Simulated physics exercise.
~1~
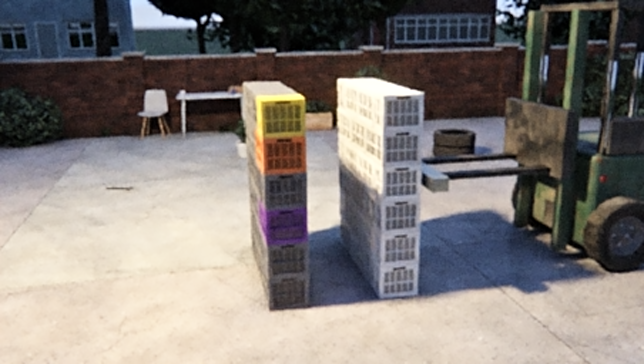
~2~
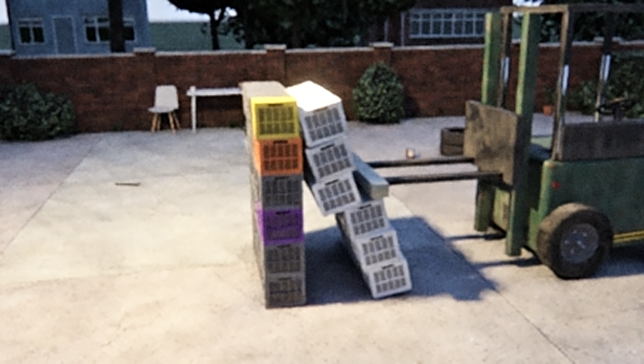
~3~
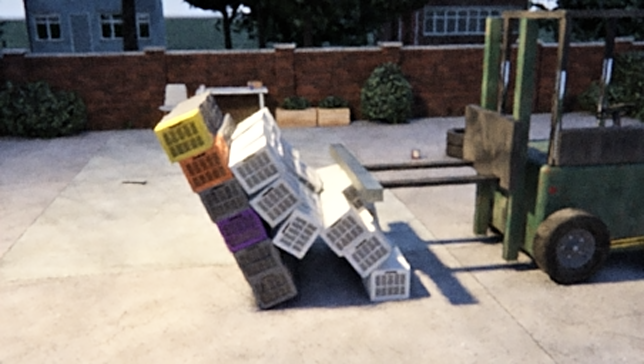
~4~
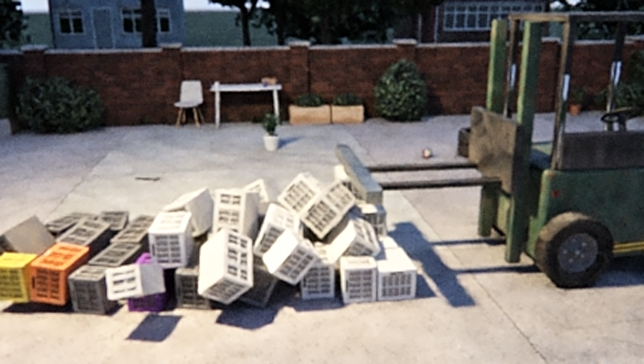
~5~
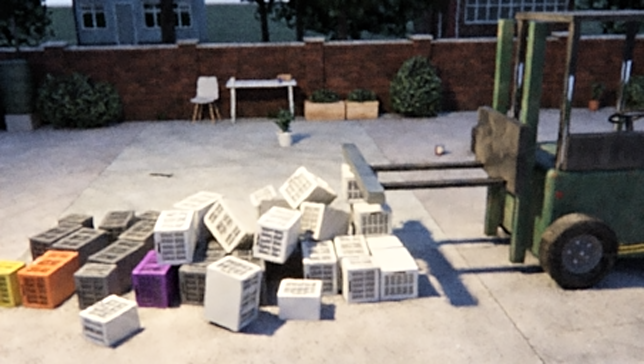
A green forklift drove left and pushed a beam into a tall stack of white crates, which buckled against the darker wall with yellow, orange and purple crates, and both toppled leftward, leaving the coloured ones on their sides in a scattered heap.
